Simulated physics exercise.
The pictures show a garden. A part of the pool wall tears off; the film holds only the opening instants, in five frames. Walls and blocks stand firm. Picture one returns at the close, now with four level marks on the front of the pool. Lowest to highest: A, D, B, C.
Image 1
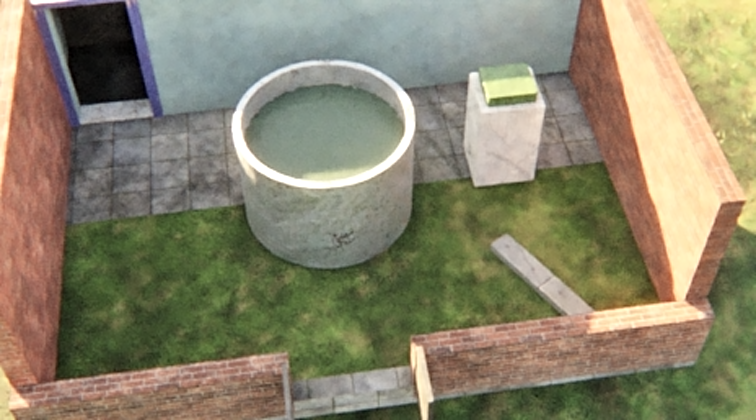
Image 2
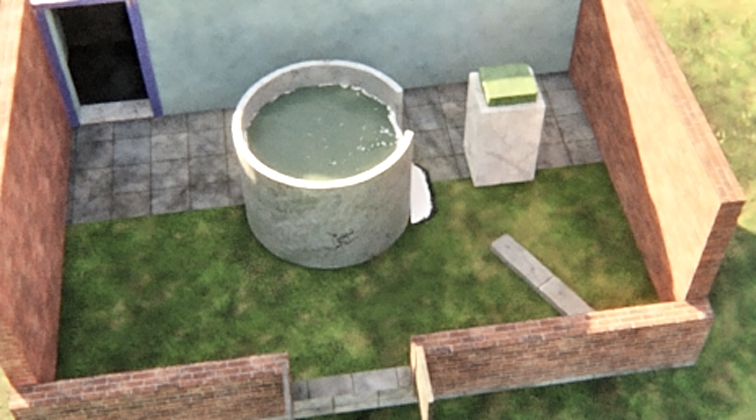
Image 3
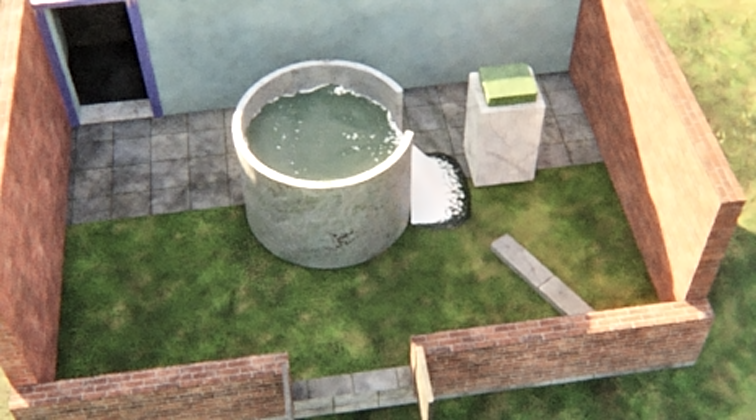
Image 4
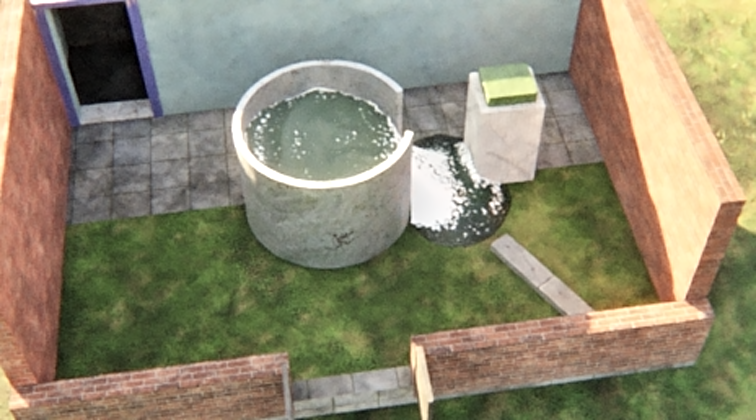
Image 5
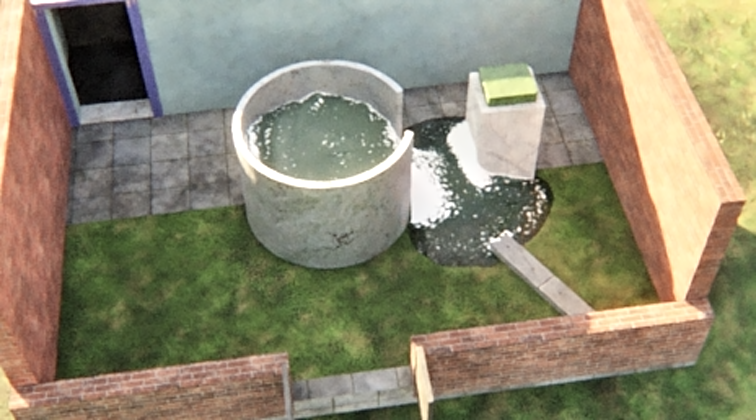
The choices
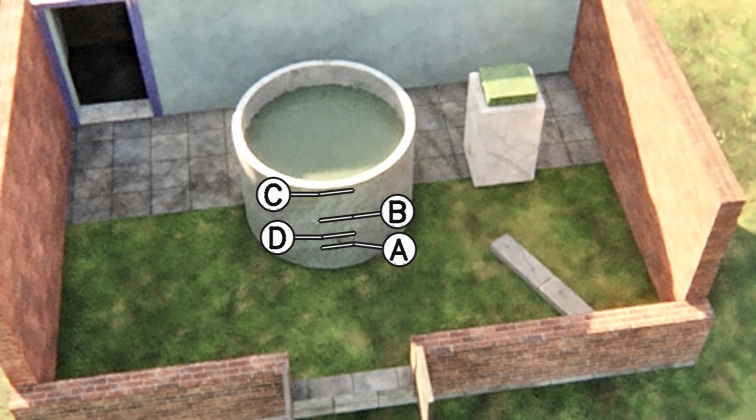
In a walled garden, a round stone pool of still green water stands on the grass near a pale block. A gap opens in the pool's right side and white, foaming water pours out onto the lawn, then spreads in a dark sheet around the block's base and reaches the low slab.
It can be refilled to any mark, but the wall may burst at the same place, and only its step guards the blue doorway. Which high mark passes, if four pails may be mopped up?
That is mark B.
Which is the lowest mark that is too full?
It is C.
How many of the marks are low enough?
Three of them.
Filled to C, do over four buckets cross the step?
Yes.
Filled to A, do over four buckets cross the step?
No.
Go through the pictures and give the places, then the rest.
The first frame shows water in the pool at rest, its middle at (325, 139); foot of the blue doorway at (118, 120); open gate at (349, 341).
The second frame shows front seen at (414, 220), 1 % of the ground wet.
The third frame shows front seen at (453, 164), 3 % of the ground wet.
The fourth frame shows front seen at (504, 197), 6 % of the ground wet.
The fifth frame shows front seen at (547, 200), 10 % of the ground wet.
On the marked copy, A at (338, 245); B at (336, 218); C at (335, 192); D at (337, 235); from the bottom up A, D, B, C.
For mark A, nothing gets over.
For mark B, a bucket or two gets in.
For mark C, about 12 bucketfuls get in.
For mark D, nothing gets over.
